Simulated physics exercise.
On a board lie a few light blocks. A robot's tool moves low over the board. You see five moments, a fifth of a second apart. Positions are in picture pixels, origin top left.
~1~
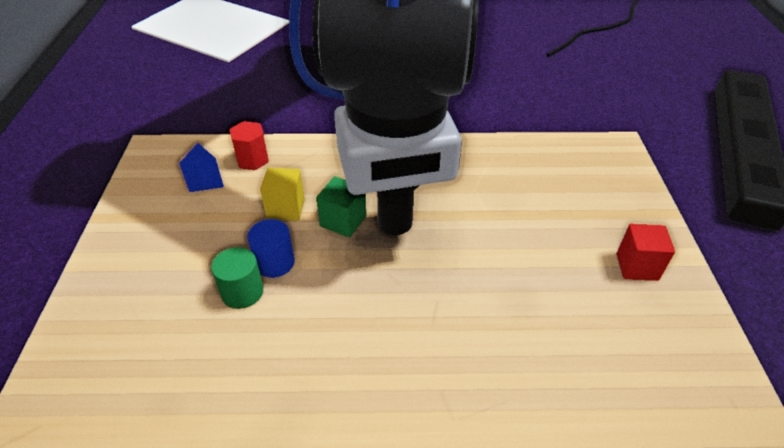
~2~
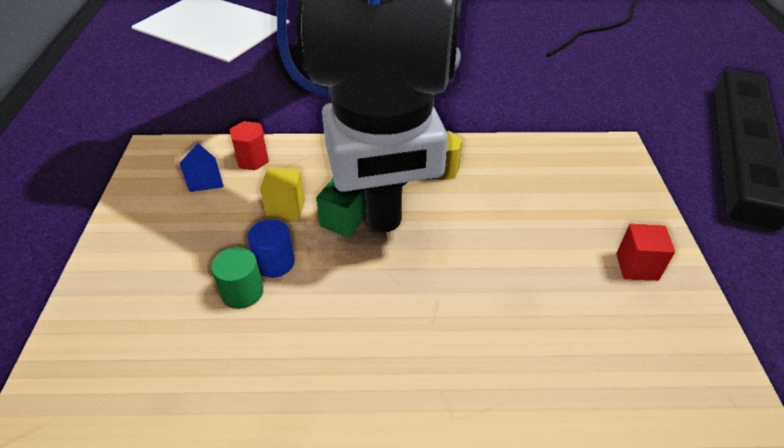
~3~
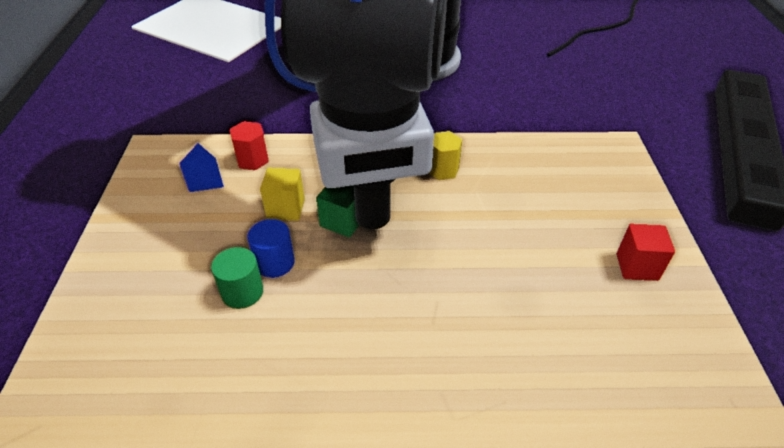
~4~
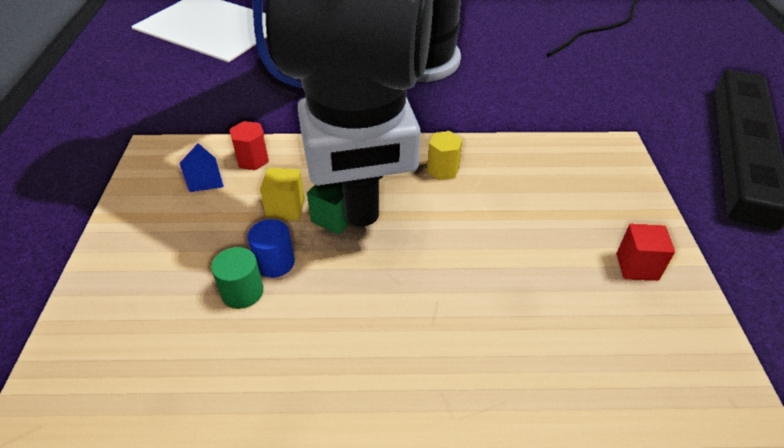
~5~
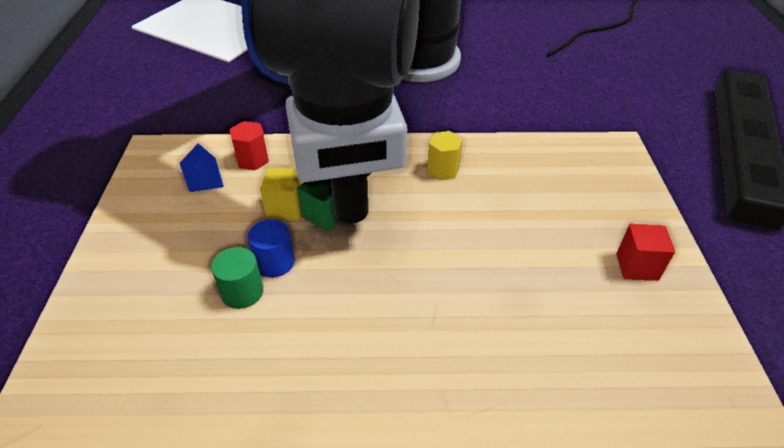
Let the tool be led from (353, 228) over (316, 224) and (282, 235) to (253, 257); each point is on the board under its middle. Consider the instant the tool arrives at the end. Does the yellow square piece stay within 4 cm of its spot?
No
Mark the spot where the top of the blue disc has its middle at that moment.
My prediction: (259, 254).
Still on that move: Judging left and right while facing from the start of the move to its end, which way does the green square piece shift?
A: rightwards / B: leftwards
Answer: A.
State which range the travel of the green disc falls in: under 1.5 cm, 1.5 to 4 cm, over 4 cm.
Offset: 1.5 to 4 cm.
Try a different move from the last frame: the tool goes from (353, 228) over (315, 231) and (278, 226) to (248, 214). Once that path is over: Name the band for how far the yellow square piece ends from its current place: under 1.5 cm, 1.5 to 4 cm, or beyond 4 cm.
The move is long, over 4 cm.
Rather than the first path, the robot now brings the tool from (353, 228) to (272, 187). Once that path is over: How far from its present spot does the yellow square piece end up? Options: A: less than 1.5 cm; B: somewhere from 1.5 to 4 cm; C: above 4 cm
C
What follows on the original path. One third of the way, tool at (313, 208); yellow square piece at (253, 172), turned 30° clockwise; green square piece at (284, 181).
Two thirds of the way, tool at (278, 220); yellow square piece at (242, 167), turned 45° clockwise; green square piece at (266, 182), turned 15° clockwise.
At the end, tool at (249, 242); green disc at (225, 282); blue disc at (259, 254); yellow square piece at (242, 167), turned 45° clockwise; green square piece at (266, 182), turned 15° clockwise.
